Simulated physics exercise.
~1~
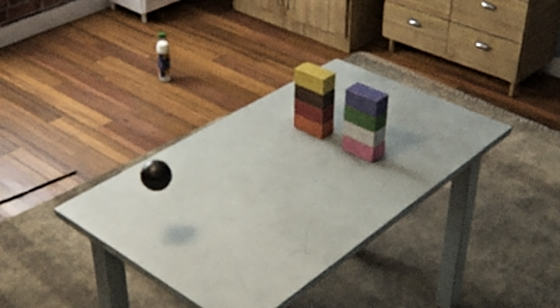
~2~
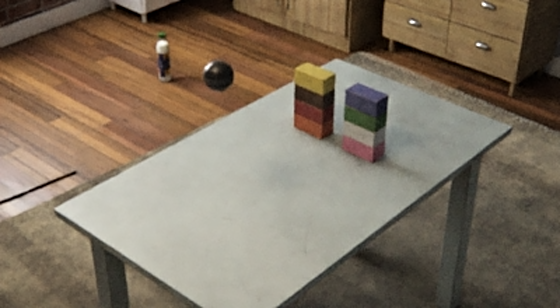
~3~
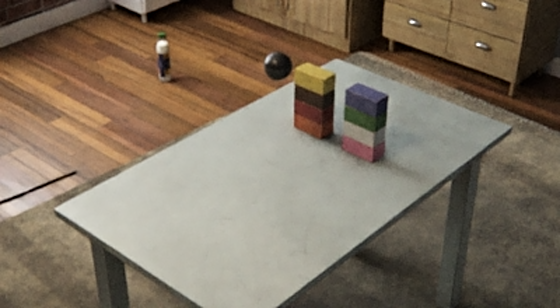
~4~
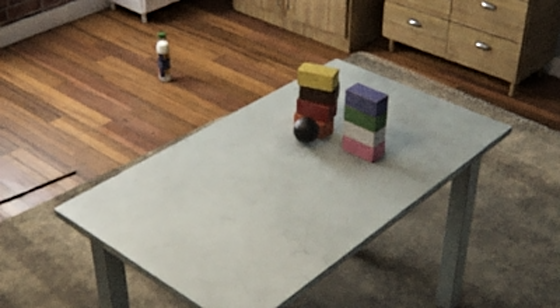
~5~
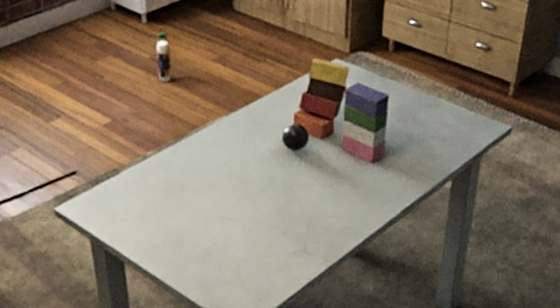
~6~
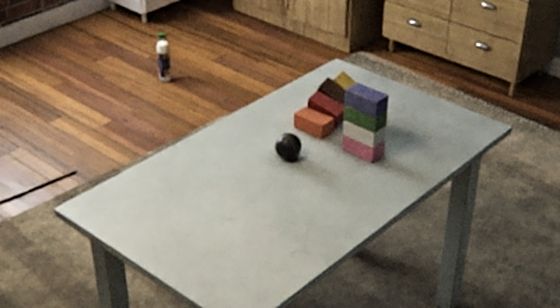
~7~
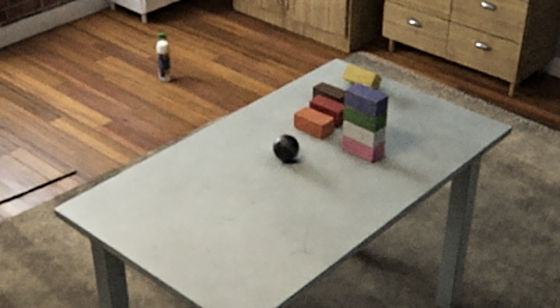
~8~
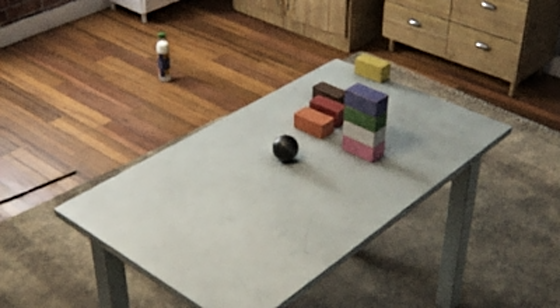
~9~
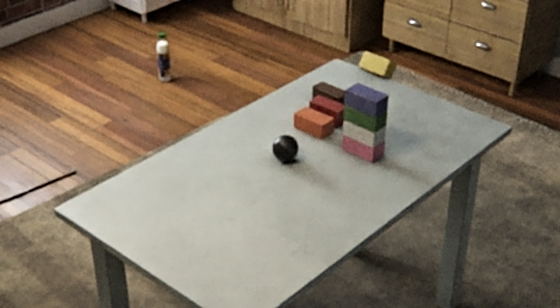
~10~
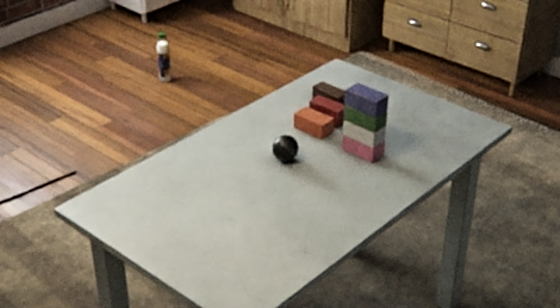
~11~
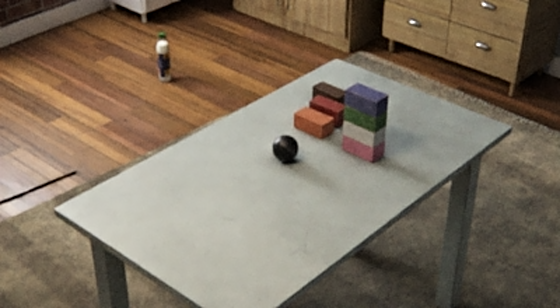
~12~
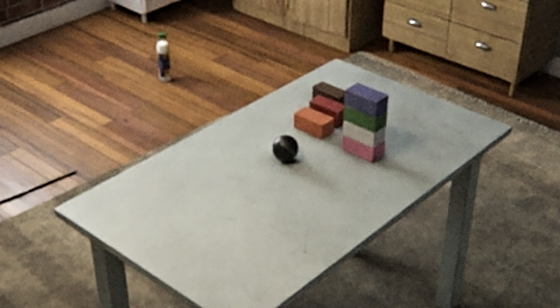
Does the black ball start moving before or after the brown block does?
The black ball starts moving before the brown block, which only shifts once the ball has reached the stack.
In this clip, a black ball flies over a table and hits a stack of coloured blocks, then rolls back slightly as the upper blocks topple; the yellow one drops off the far edge, while the red and brown blocks rest tipped beside the standing stack.
